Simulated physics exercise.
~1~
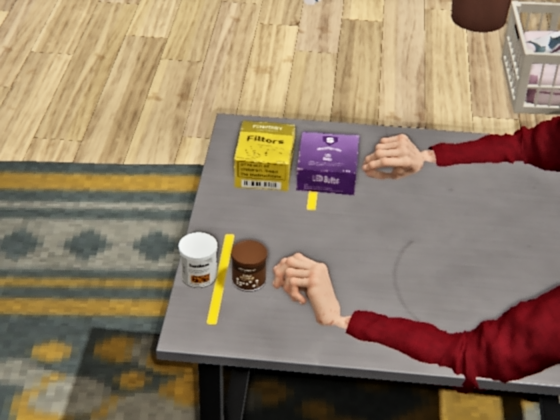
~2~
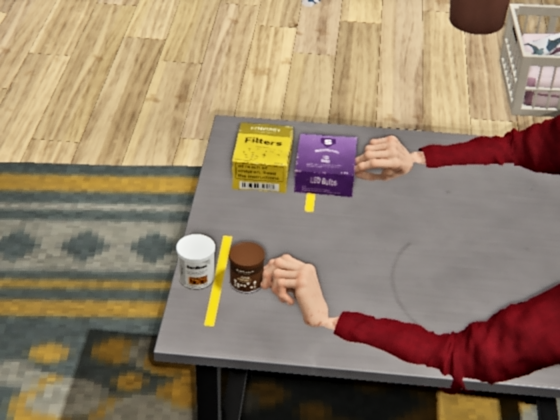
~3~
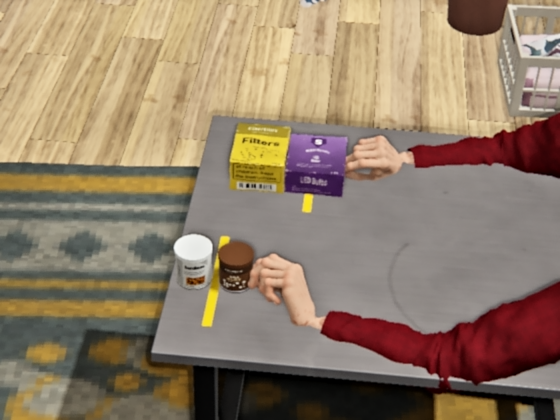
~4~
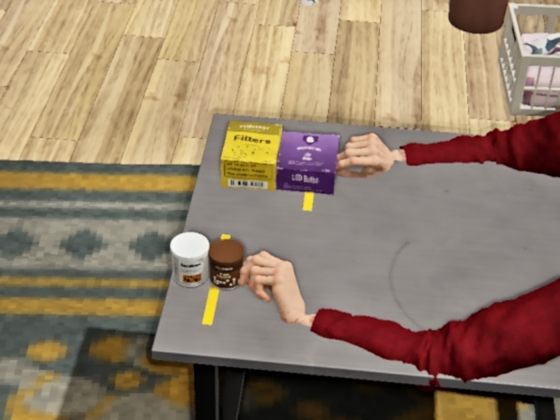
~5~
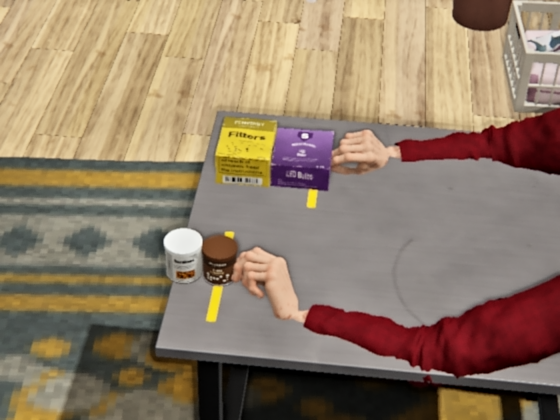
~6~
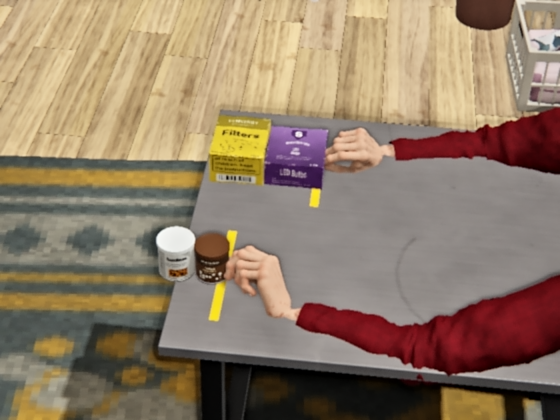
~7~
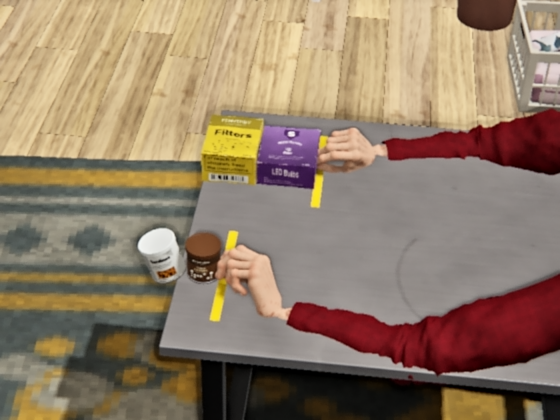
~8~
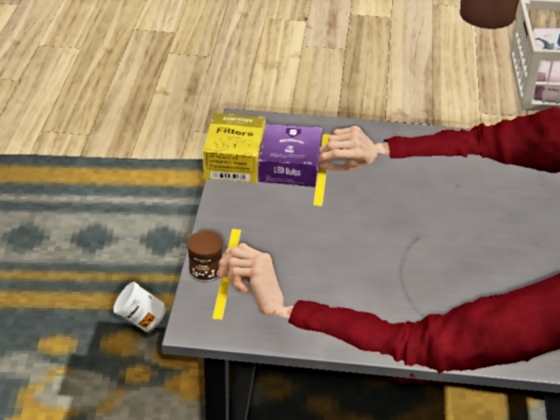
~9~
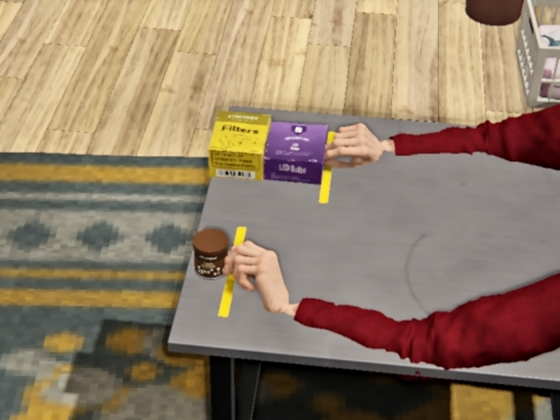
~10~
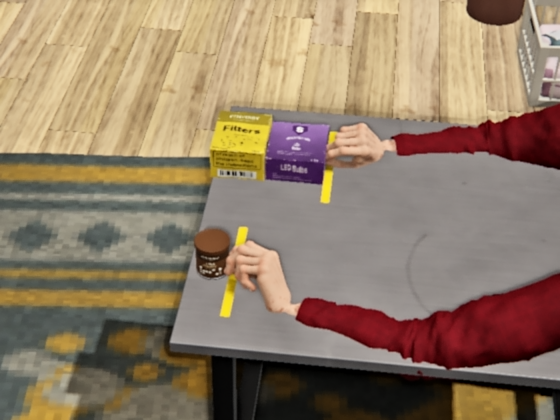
Two hands in red sleeves rest on a grey table, seen from above in a slightly swaying view, with a patterned rug and wooden floor beyond. At the far side, a yellow box sits left of a purple box; nearer, a white tin stands left of a brown one, with yellow tape strips close by. The hands push both pairs left towards the table's end. The white tin tips over the edge and drops towards the rug, passing out of sight. The hands stop at the tape, leaving the brown tin and both boxes on the table.
